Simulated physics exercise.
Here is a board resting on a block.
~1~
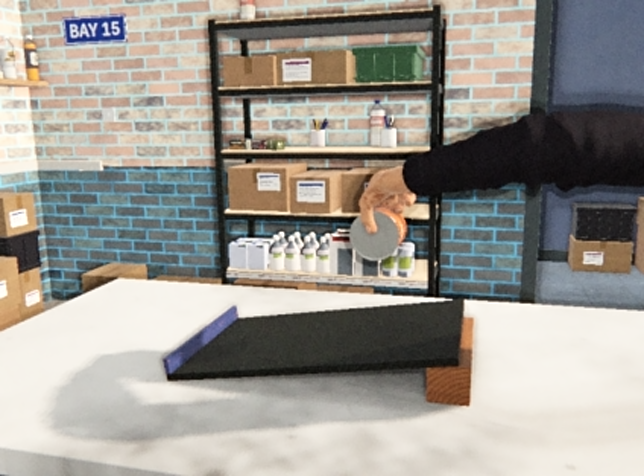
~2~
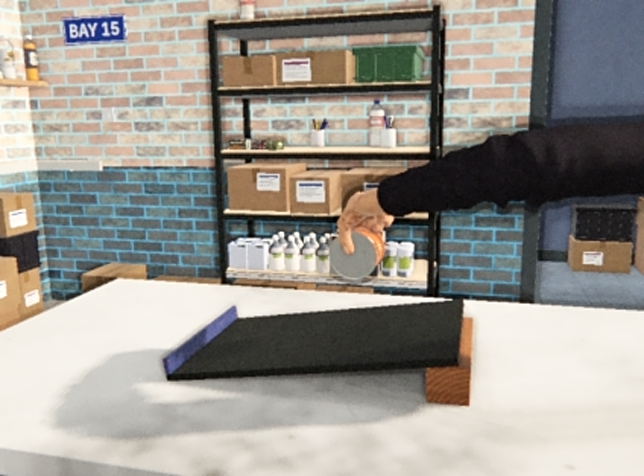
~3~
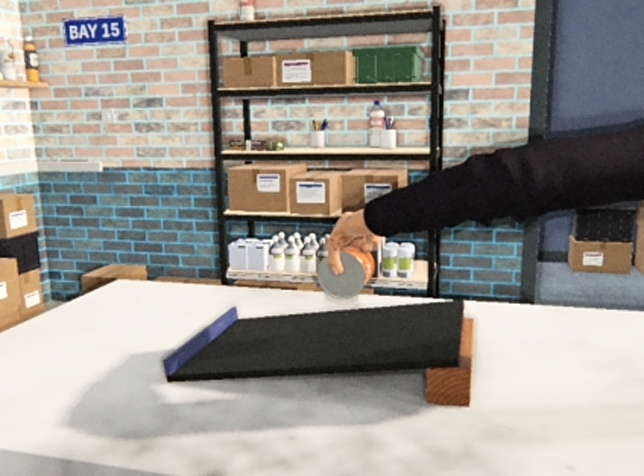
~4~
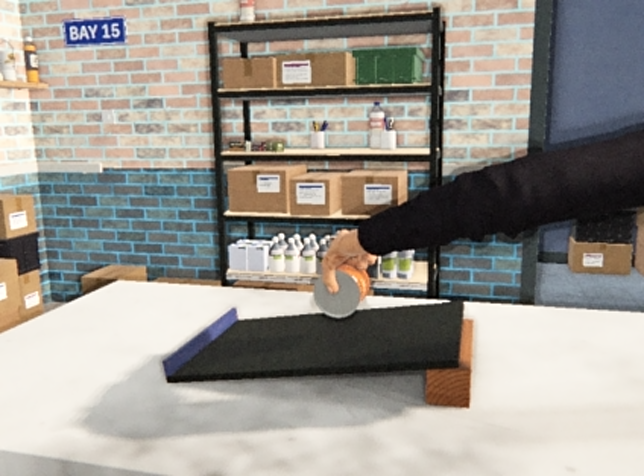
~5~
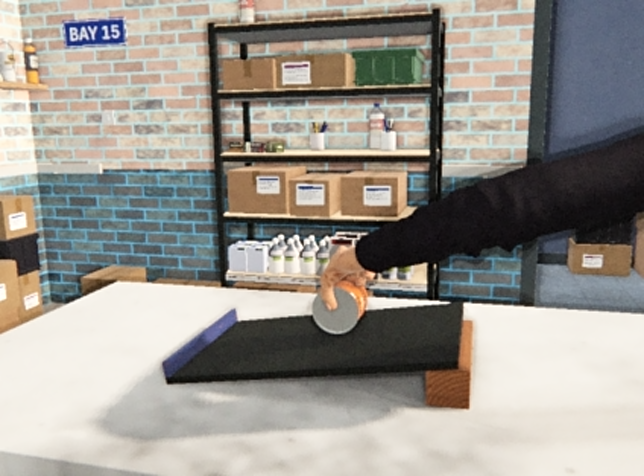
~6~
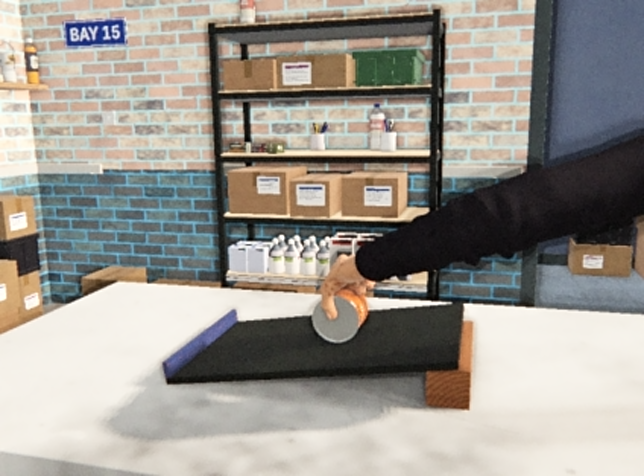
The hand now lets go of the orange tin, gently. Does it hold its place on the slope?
Here the orange tin slides or rolls down.
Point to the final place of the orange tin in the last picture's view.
Around (223, 323).
Then, 0.40 s later than the last frame, orange tin moved a little near (319, 315).
Then, 0.60 s later than the last frame, orange tin moved about its own width near (284, 318).
Then, 0.80 s later than the last frame, orange tin moved well along near (234, 322).
Then, 0.90 s later than the last frame, orange tin moved well along near (220, 319).
When it is over, moved from the start, orange tin. End places, in pixels of the last picture, orange tin near (223, 323). The orange tin runs down the board.
